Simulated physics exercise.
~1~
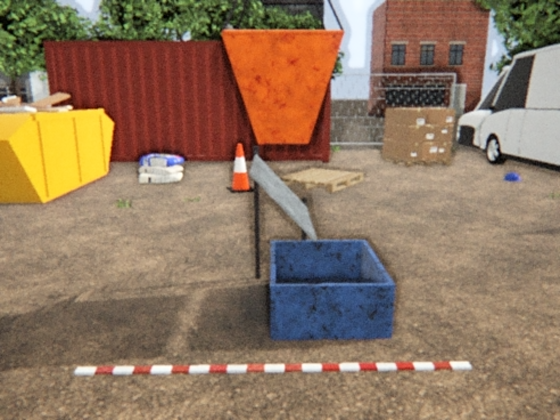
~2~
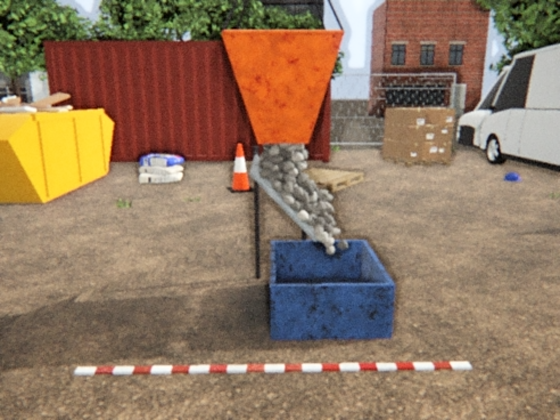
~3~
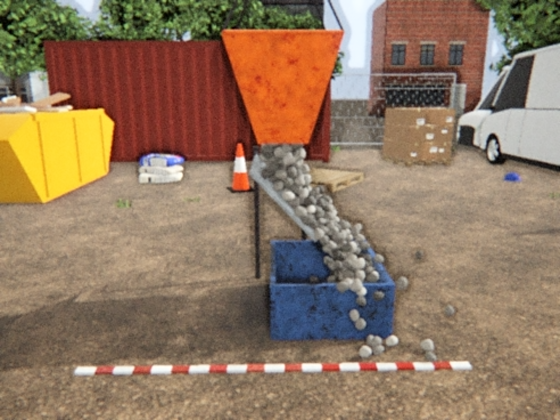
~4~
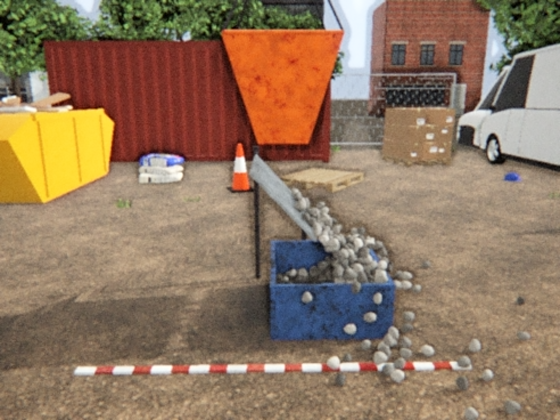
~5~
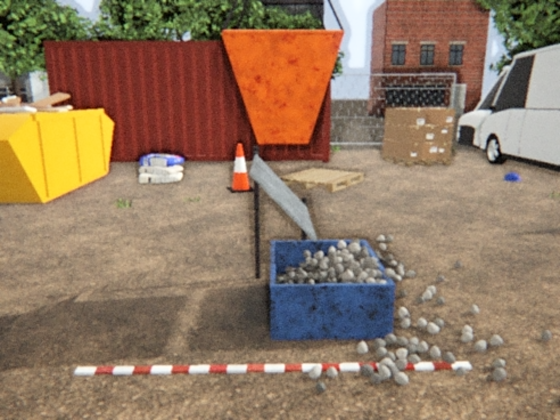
Orange skip releasing grey stones down a sloping steel slide into a blue bin, most landing inside and some scattering right.
